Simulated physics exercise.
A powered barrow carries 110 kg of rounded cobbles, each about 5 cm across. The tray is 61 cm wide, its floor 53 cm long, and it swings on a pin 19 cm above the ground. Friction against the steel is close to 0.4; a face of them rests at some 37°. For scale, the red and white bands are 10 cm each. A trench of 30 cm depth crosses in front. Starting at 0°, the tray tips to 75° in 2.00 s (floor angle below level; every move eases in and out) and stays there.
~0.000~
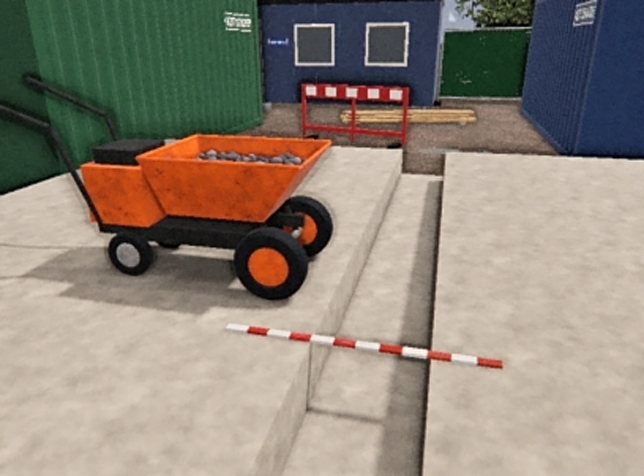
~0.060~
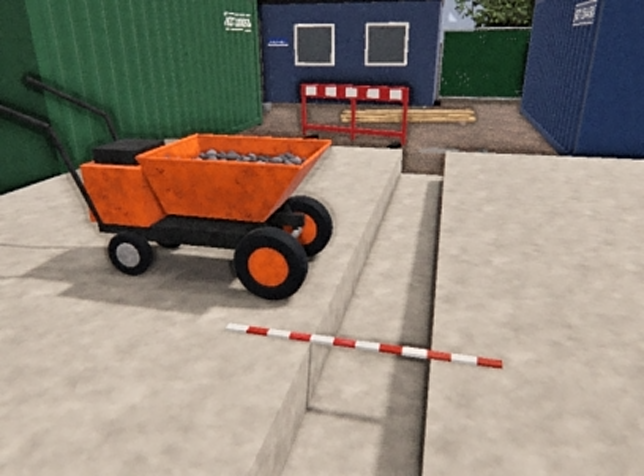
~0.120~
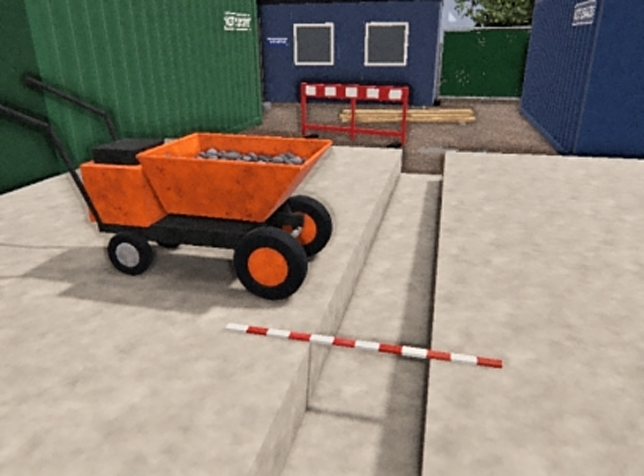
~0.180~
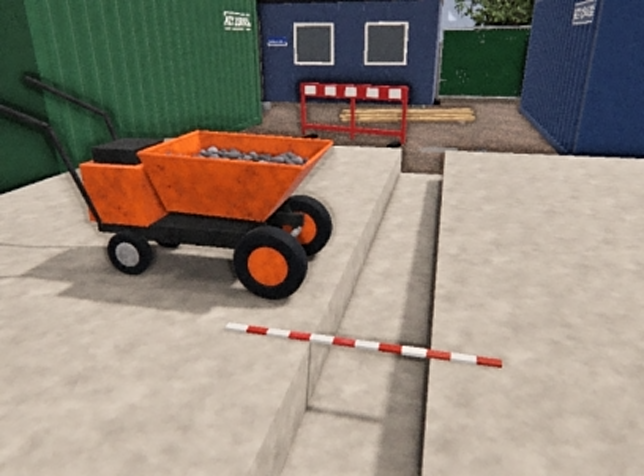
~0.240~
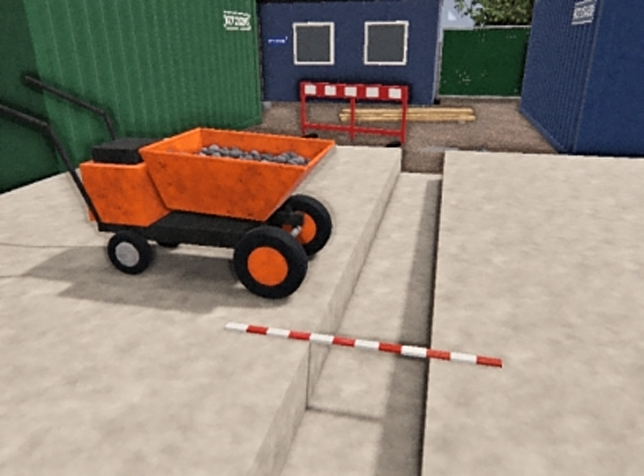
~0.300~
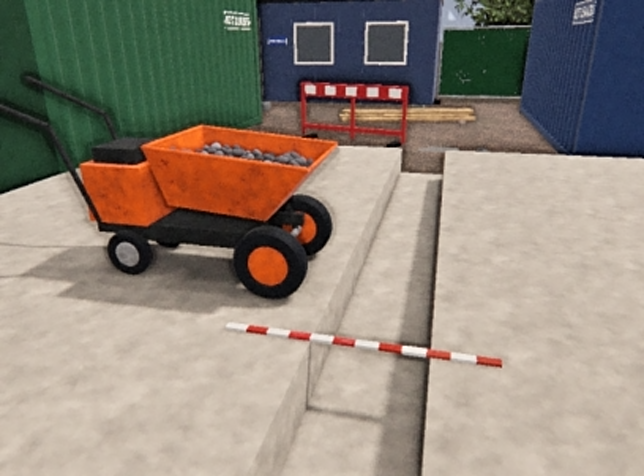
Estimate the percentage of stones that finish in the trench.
Some 91 per cent of it.
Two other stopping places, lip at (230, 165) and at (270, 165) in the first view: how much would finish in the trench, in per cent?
About 100 and 100 per cent.
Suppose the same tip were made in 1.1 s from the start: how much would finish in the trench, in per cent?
Then about 80 per cent.
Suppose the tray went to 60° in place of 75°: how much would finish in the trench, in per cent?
It would be near 65 per cent.
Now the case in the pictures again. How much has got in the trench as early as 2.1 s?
Some 55 per cent.
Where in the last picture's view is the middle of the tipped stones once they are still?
Near (407, 325).
After 1.5 s the floor is at 63°; 99 % in the tray, 1 % in the trench; the foremost stones are at (397, 249).
After 2.1 s the floor is at 75°; 36 % in the tray, 56 % in the trench, 8 % past the trench; the foremost stones are at (497, 307).
After 2.5 s the floor is at 75°; 12 % in the tray, 79 % in the trench, 9 % past the trench; the foremost stones are at (518, 301).
After 4.4 s the floor is at 75°; 0 % in the tray, 91 % in the trench, 9 % past the trench; the foremost stones are at (522, 297).
